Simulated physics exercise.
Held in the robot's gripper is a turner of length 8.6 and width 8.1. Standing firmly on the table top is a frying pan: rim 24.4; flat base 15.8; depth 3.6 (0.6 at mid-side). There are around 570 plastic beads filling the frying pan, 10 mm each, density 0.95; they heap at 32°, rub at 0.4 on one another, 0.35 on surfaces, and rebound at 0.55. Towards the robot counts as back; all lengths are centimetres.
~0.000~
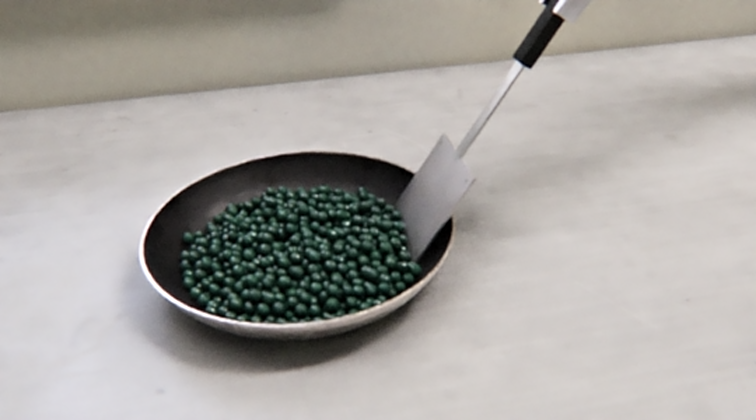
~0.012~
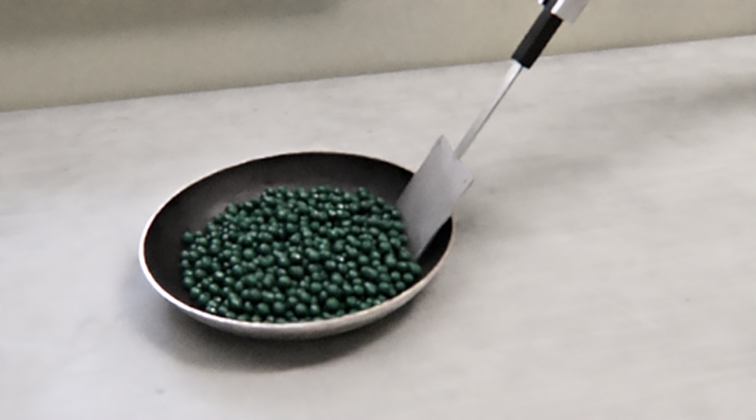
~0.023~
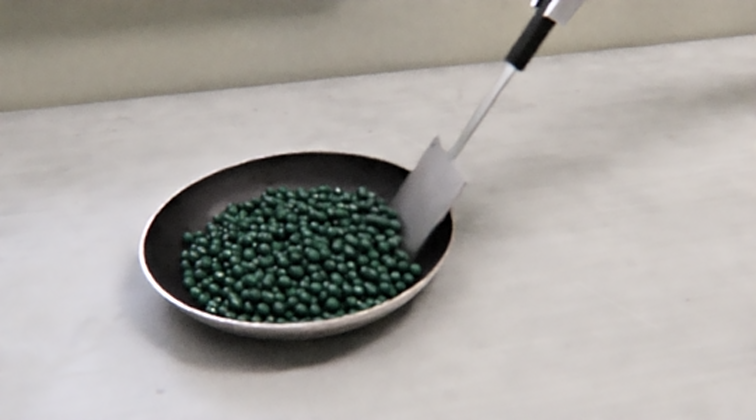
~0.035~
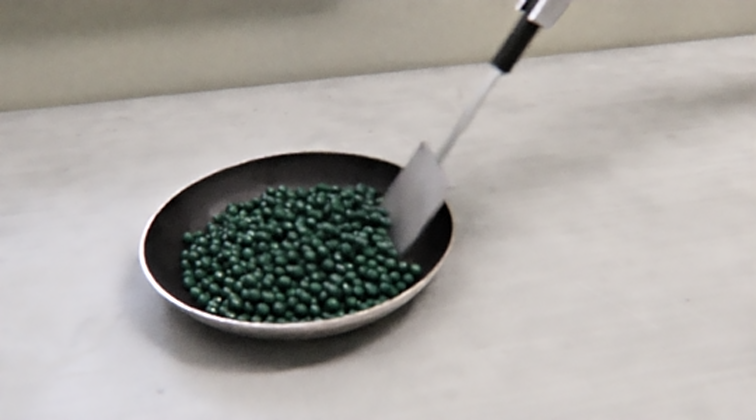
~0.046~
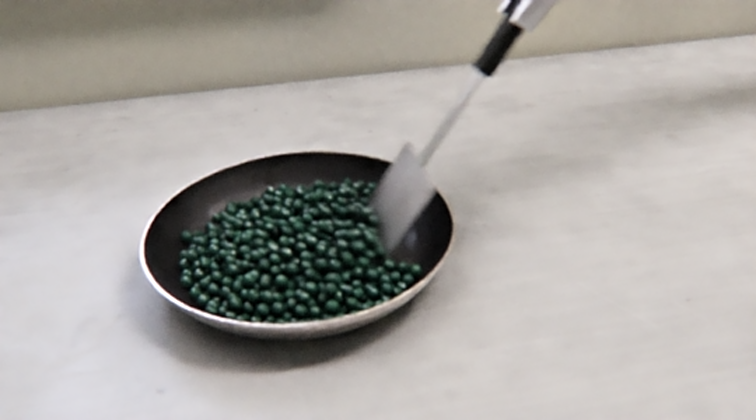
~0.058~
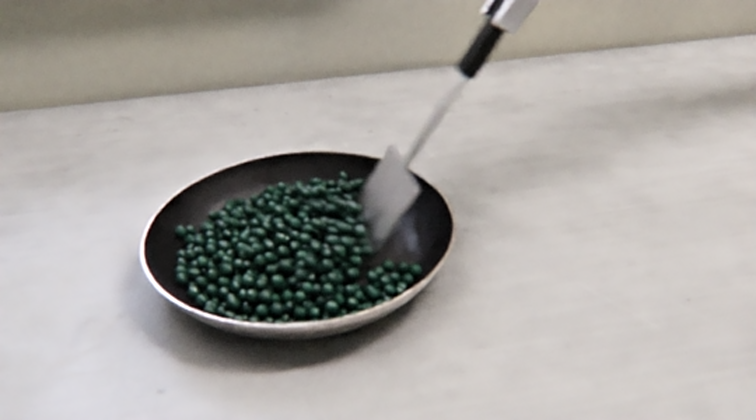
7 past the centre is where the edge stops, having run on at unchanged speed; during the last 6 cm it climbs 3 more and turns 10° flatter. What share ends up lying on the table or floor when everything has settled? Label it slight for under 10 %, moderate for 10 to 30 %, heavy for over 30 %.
Label: Moderate.
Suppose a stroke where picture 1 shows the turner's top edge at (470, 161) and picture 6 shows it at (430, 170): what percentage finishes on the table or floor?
My guess would be close to 15 per cent.
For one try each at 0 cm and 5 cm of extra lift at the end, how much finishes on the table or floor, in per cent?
Result: Approx. 10 % and 15 %, one try each.
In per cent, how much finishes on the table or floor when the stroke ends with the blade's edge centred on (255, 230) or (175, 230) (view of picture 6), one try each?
Try 1: Approx. 10 %; try 2: Approx. 30 %.
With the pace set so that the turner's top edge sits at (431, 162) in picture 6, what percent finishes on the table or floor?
Expect some 5 per cent there.
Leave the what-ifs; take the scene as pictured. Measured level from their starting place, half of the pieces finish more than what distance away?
Some 4 cm.
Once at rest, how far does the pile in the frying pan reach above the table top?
Roughly 4.0 cm.
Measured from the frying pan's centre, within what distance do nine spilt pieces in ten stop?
The distance is roughly 65 cm.
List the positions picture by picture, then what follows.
The first frame shows turner top edge at (459, 154), sloping 57°; upper third of the load around (308, 241), from x 185 to 415, top at y 190; 567 in the frying pan.
The second frame shows turner top edge at (458, 155), sloping 57°; upper third of the load around (308, 241), from x 185 to 415, top at y 190.
The third frame shows turner top edge at (451, 157), sloping 57°; upper third of the load around (313, 240), from x 185 to 415, top at y 190.
The fourth frame shows turner top edge at (438, 160), sloping 57°; upper third of the load around (318, 238), from x 185 to 415, top at y 190.
The fifth frame shows turner top edge at (421, 163), sloping 57°; upper third of the load around (315, 236), from x 185 to 415, top at y 185.
The sixth frame shows turner top edge at (405, 166), sloping 57°; upper third of the load around (308, 234), from x 180 to 415, top at y 175; 567 in the frying pan.
By 0.09 s, sloping 57°, highest piece 6 above the table; 567 in the frying pan.
By 0.11 s, sloping 54°, highest piece 8 above the table; 567 in the frying pan.
By 0.33 s, sloping 47°, highest piece 5 above the table; 468 in the frying pan, 97 on the table or floor, 2 on the blade or in flight.
By 1.38 s, sloping 47°, highest piece 4 above the table; 468 in the frying pan, 99 on the table or floor.
Final count, 468 in the frying pan, 99 on the table or floor. That is 17 % on the table or floor.
